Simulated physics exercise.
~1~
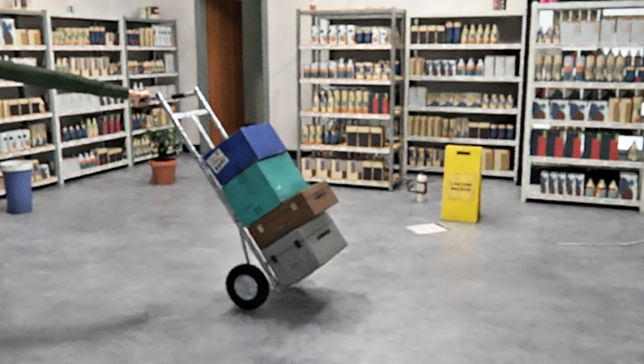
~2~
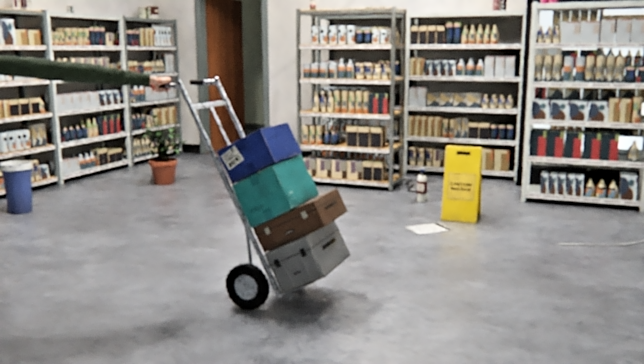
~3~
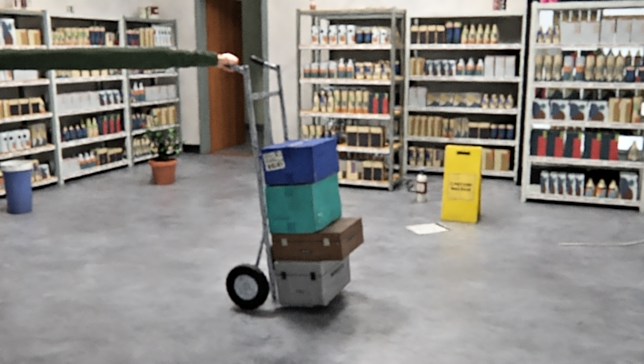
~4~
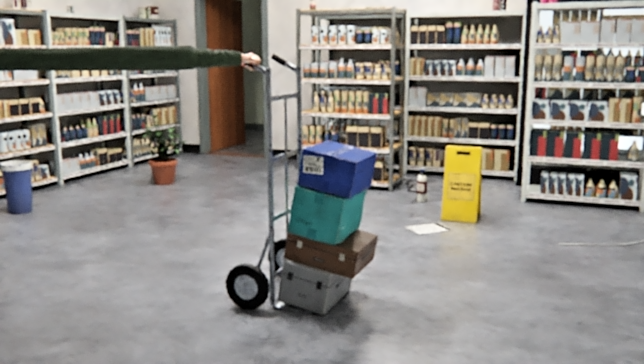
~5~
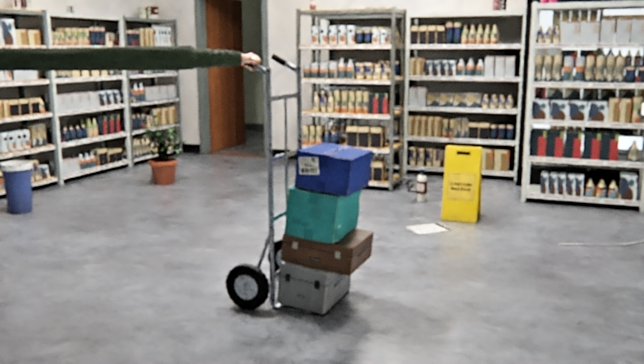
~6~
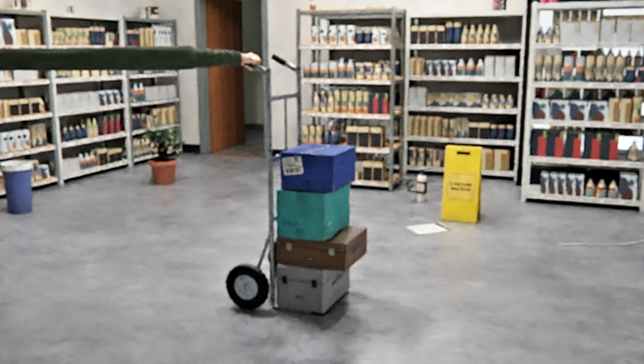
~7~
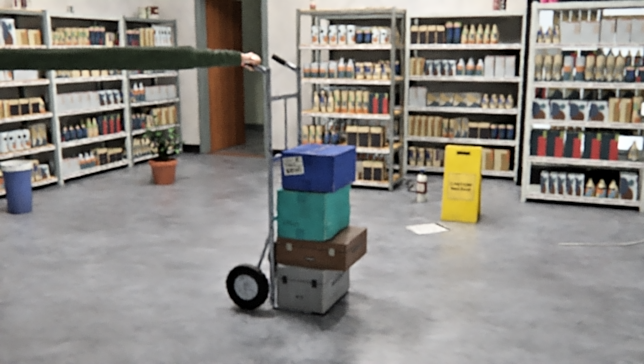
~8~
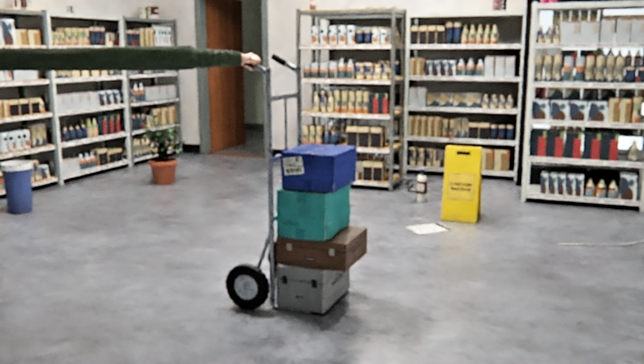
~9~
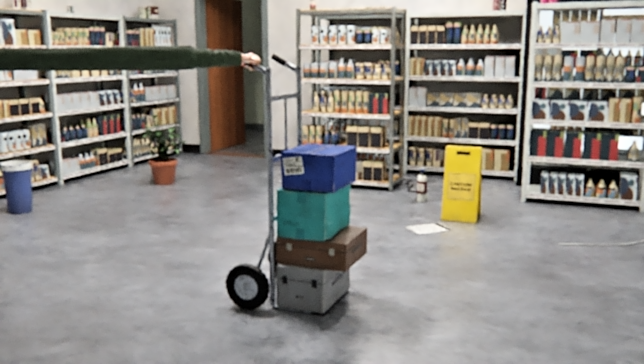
In a storeroom lined with shelves of bottles and boxes, a long dark-sleeved arm reaching in from the left holds a tilted hand truck carrying four stacked pieces. From the bottom up, they are a grey toolbox, a brown toolbox, a turquoise parcel and a blue box. The hand swings the truck forward to the right until it stands upright. As it stops, the whole stack keeps going and tips slightly forward, away from the frame. Then it rocks back and settles level, with all four pieces still stacked and the hand still on the truck.
